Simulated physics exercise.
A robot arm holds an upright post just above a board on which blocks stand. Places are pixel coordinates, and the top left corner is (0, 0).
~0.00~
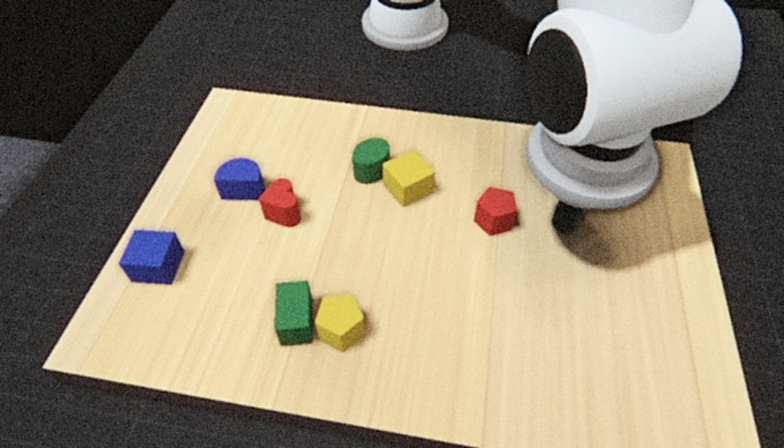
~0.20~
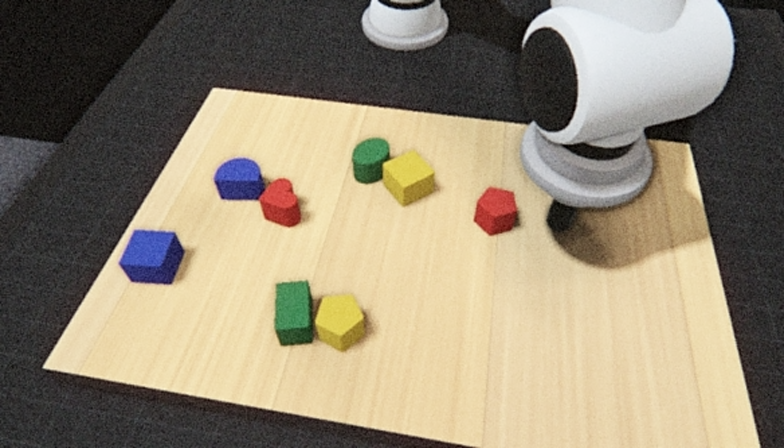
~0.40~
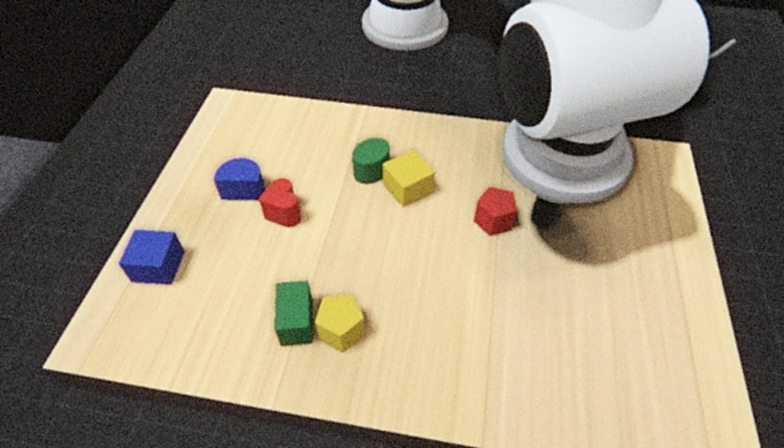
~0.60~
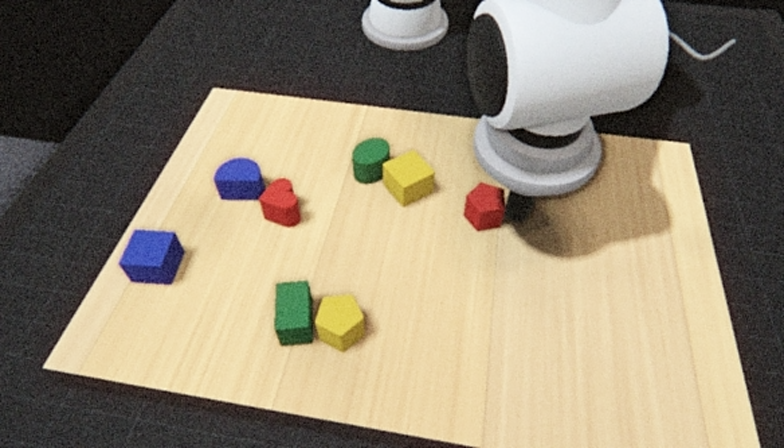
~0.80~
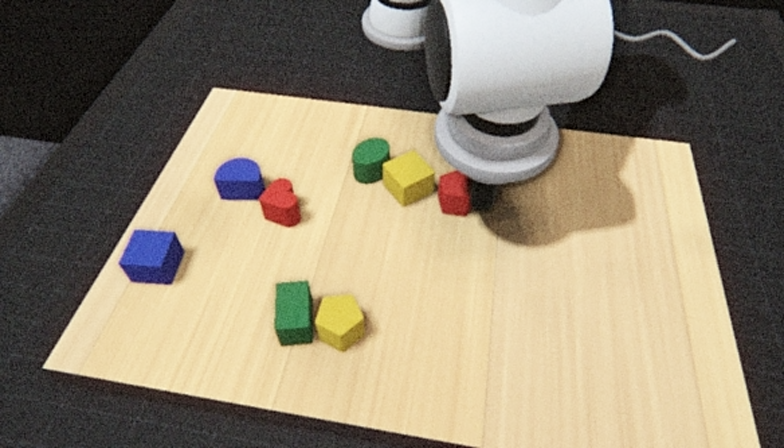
A white robot arm moved left over a wooden board of colored blocks, slowly at first, then pushed the red five-sided block left toward the yellow square one while the other blocks stayed still.
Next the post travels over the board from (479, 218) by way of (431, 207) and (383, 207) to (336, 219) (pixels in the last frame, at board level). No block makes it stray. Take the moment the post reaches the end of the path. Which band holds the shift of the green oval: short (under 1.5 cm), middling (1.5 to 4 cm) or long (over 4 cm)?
Answer: Less than 1.5 cm.
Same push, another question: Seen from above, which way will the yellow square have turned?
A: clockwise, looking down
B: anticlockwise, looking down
B.
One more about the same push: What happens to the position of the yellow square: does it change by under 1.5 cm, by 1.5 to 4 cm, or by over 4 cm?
It slides somewhere between 1.5 and 4 cm.
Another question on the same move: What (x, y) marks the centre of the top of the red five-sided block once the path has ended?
The spot you're after is about (437, 166) in the image.
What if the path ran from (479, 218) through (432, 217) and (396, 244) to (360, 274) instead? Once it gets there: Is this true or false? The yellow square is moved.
True
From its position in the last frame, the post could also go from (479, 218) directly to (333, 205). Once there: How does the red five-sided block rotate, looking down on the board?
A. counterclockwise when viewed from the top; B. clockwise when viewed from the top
B
What follows on the original path. One third of the way, post (432, 192); green oval (366, 148); yellow square (400, 156), turned 40° anticlockwise; red five-sided block (437, 166), turned 70° clockwise.
Two thirds of the way, post (382, 192); green oval (365, 148); yellow square (400, 156), turned 40° anticlockwise; red five-sided block (437, 166), turned 70° clockwise.
At the end, post (335, 204); red heart-shaped block not moved; green oval (365, 148); yellow square (400, 156), turned 40° anticlockwise; red five-sided block (437, 166), turned 70° clockwise.
